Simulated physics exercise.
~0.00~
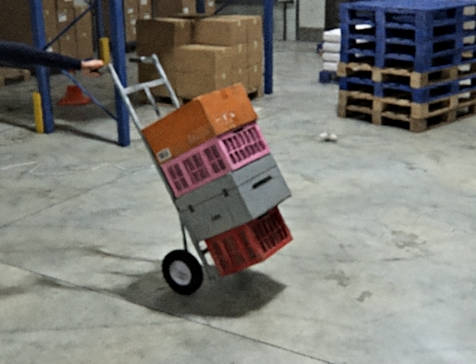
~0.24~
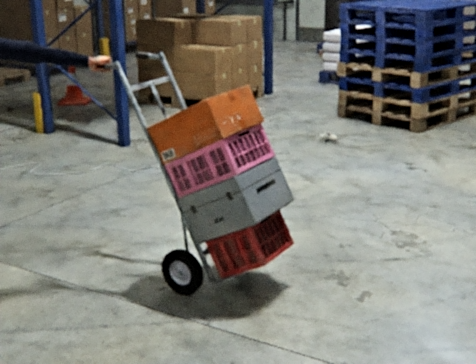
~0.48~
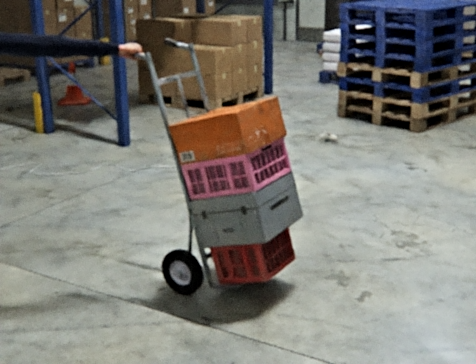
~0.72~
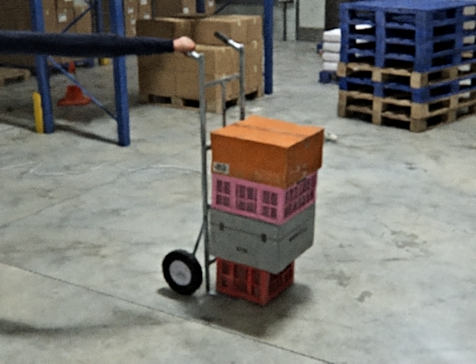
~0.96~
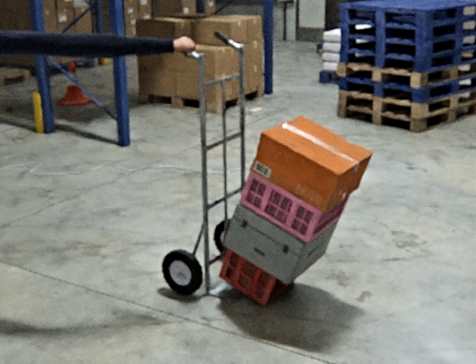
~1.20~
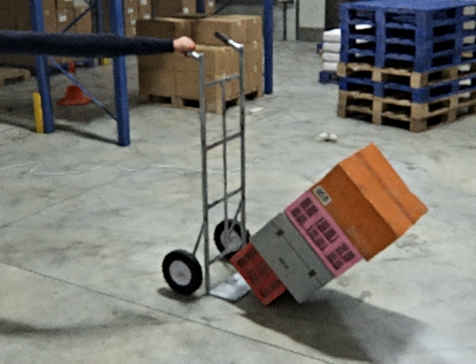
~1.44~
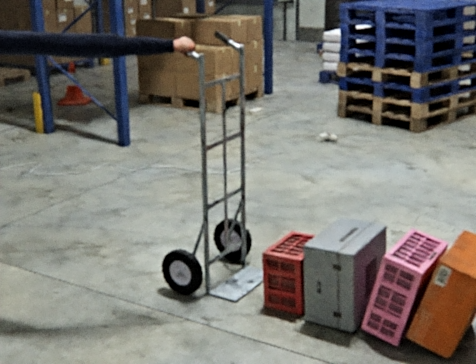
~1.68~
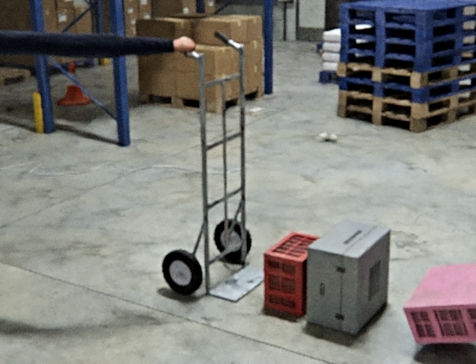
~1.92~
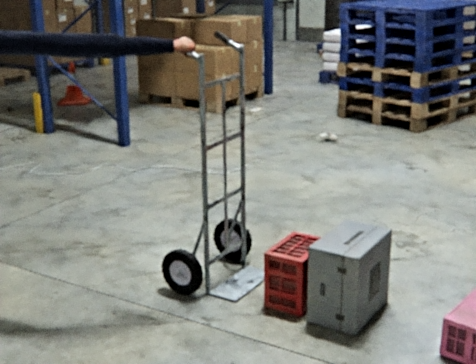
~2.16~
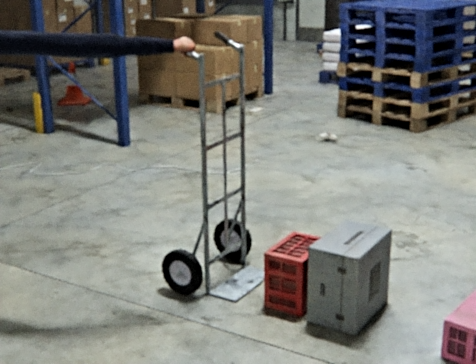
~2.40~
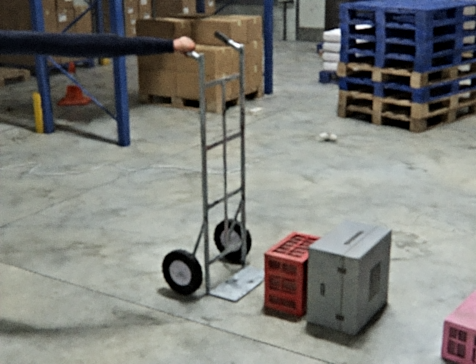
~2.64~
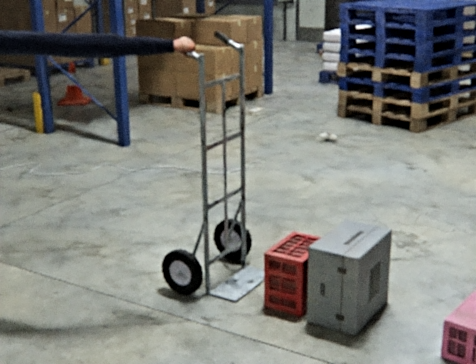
The clip opens on a tilted two-wheeled hand truck in a warehouse, held by an arm from the left and loaded with a red crate, a grey toolbox, a pink crate and an orange box on top. The arm swings the truck upright until its plate meets the floor, and it stops there. The stack keeps going, tipping forward to the right and toppling off the plate. The pieces land in a row, and the orange box and pink crate tumble onward. At the end, the red crate and grey toolbox rest beside the empty truck, the pink crate sits partly in view at the right edge, and the orange box is out of sight.
